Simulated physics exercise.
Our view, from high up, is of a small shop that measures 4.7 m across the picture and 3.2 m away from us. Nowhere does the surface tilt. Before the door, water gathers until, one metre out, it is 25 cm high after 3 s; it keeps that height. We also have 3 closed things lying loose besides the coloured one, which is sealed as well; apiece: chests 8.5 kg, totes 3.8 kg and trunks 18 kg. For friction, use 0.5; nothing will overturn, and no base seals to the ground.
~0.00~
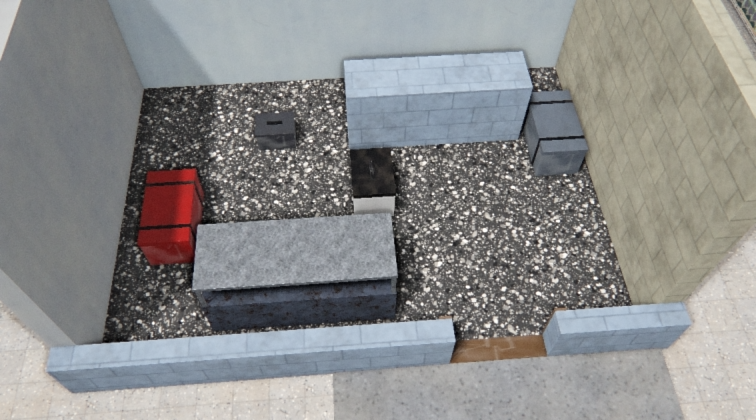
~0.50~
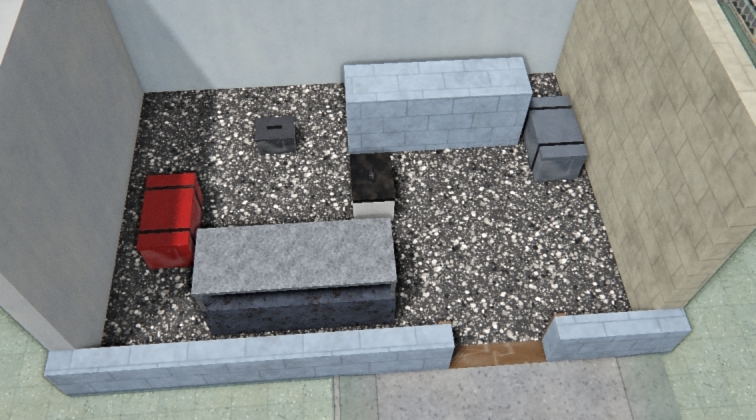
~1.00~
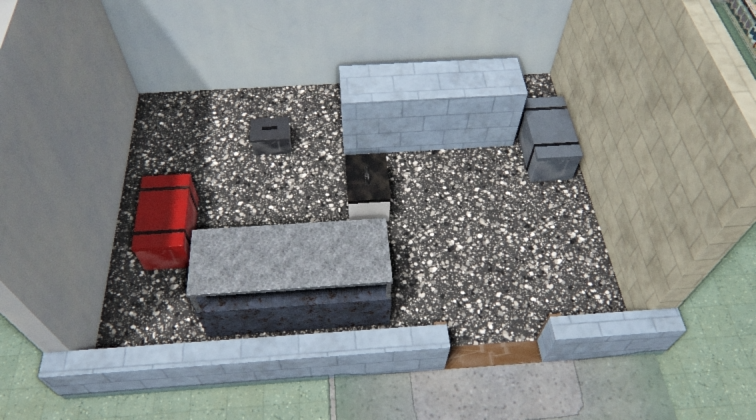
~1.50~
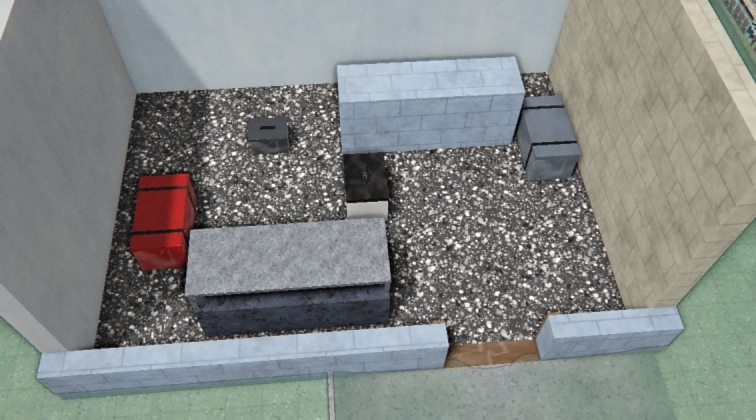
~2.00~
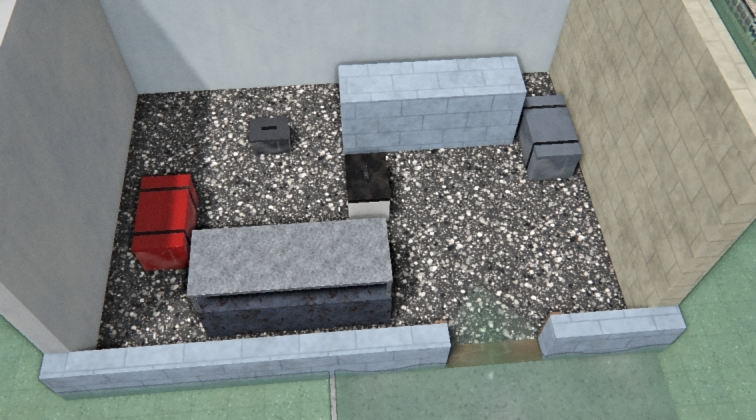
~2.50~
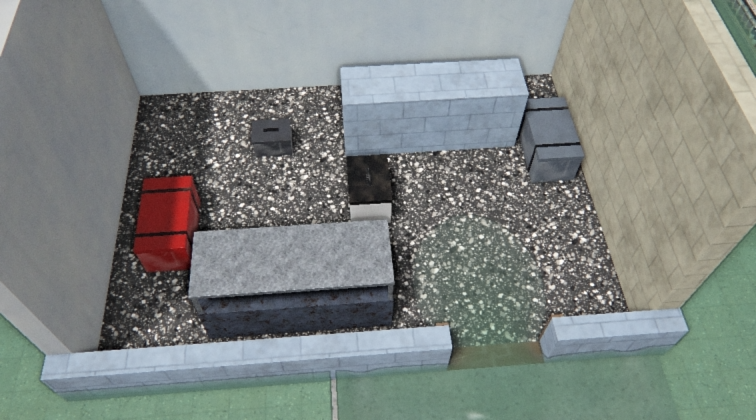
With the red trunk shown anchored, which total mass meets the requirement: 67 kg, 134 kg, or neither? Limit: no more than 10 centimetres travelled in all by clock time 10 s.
It takes only the lighter ballast.
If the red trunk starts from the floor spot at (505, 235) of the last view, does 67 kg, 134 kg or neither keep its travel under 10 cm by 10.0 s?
Outcome - success with both.
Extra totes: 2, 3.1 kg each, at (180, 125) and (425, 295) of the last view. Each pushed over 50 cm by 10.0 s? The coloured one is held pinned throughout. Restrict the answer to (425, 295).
The shift ends up above the mark.
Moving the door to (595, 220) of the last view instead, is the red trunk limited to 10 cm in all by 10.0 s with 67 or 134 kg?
Note: The lighter mass keeps it.
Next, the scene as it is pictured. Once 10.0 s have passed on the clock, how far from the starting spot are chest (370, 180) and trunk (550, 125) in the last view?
First 250 cm, then 80 cm.
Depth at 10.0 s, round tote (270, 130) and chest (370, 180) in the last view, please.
Roughly 13 and 11 cm.
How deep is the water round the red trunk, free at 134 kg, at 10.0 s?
About 8 cm.
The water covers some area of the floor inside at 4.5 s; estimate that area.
At that time the wet patch spans about 7.5 m2.
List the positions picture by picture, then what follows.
The first frame shows the red trunk at (167, 205) rests on the ground; 0.0 m2 under water; 0 of 4 have shifted.
The second frame shows the red trunk at (167, 209) rests on the ground; water covers 0.0 m2; 0 of 4 have shifted.
The third frame shows the red trunk at (162, 210), on the bottom; 0.0 m2 under water; 0 of 4 have shifted.
The fourth frame shows the red trunk at (160, 210) rests on the ground; water covers 0.0 m2; 0 of 4 have shifted.
The fifth frame shows the red trunk at (162, 210) rests on the ground; water covers 0.3 m2; 0 of 4 have shifted.
The sixth frame shows the red trunk at (164, 212) rests on the ground; 1.3 m2 under water; 0 of 4 have shifted.
After 3.5 s the red trunk would be 0 cm from its start with 67 kg and 0 cm from its start with 134 kg; 0 cm of water round it then.
After 4.5 s the red trunk would be 0 cm from its start with 67 kg and 0 cm from its start with 134 kg; 0 cm of water round it then.
After 7.0 s the red trunk would be 0 cm from its start with 67 kg and 0 cm from its start with 134 kg; 4 cm of water round it then.
After 10.0 s the red trunk would be 0 cm from its start with 67 kg and 0 cm from its start with 134 kg; 8 cm of water round it then.
